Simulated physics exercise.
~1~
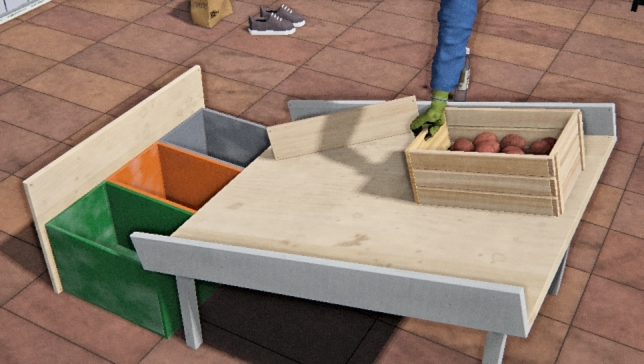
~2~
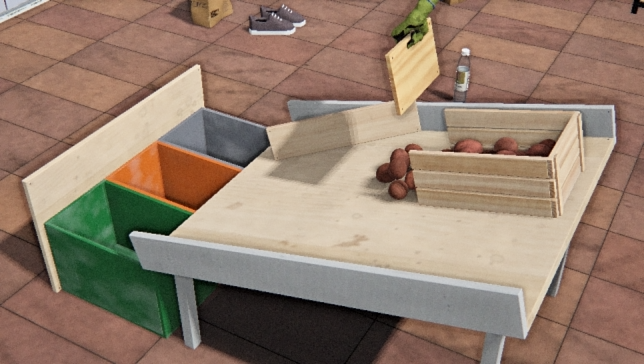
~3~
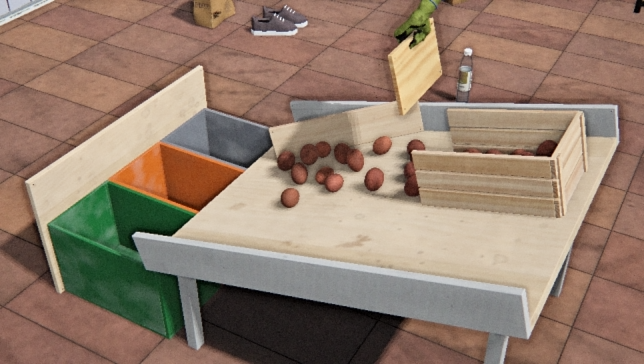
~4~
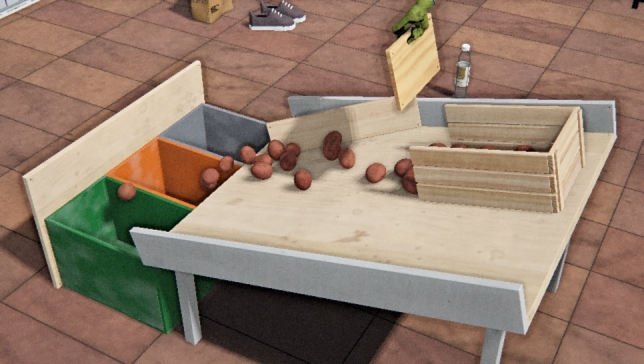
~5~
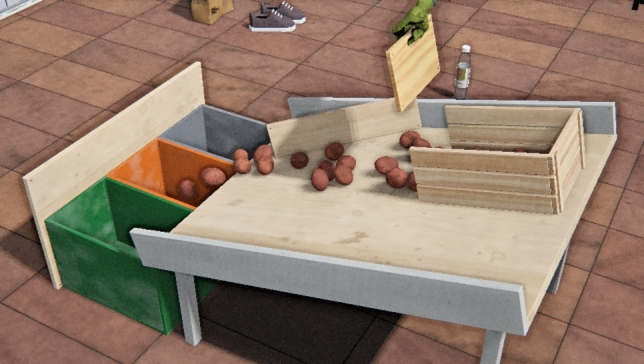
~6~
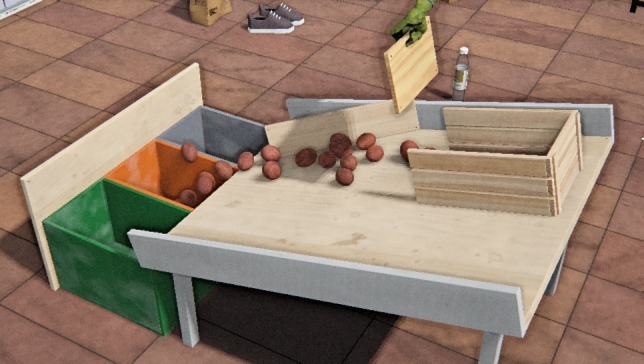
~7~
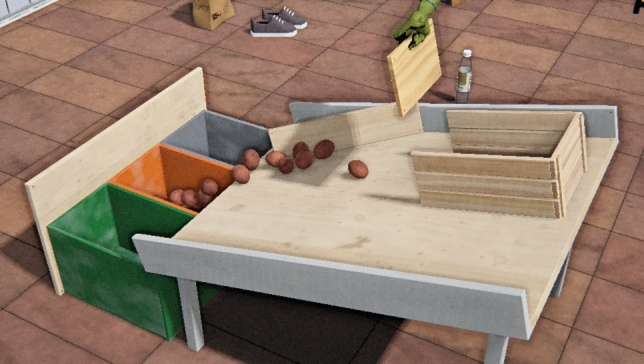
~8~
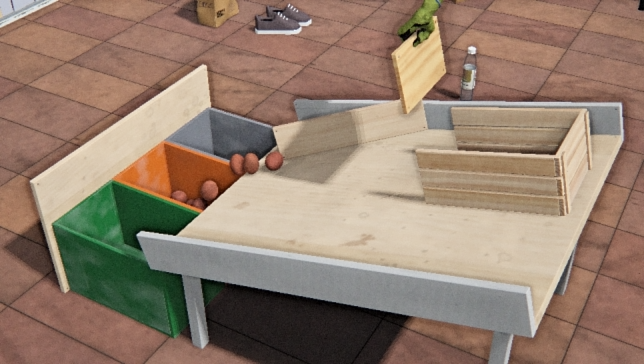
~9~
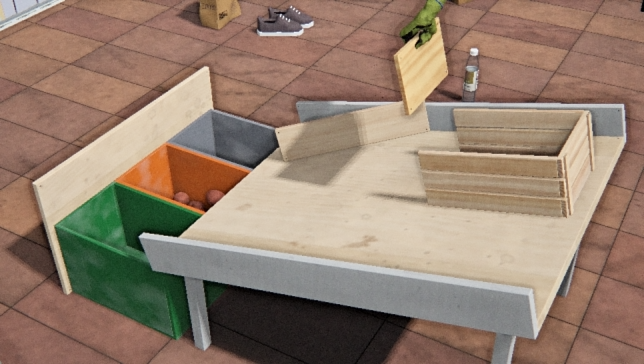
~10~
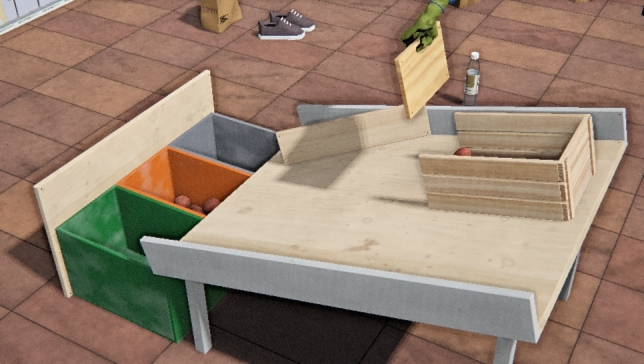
At first, a green-gloved hand holds the wooden gate at the left end of a pen full of reddish potatoes, set on a sloping table. The hand lifts the panel clear and keeps it raised, and the potatoes begin spilling out to the left. They roll down in a loose stream past the angled board, and one drops towards the green tote while others fall into the orange bin. The pen empties steadily as the last stragglers follow into the orange bin. By the end, the slope is bare, potatoes lie in the orange bin, and the grey bin shows none.
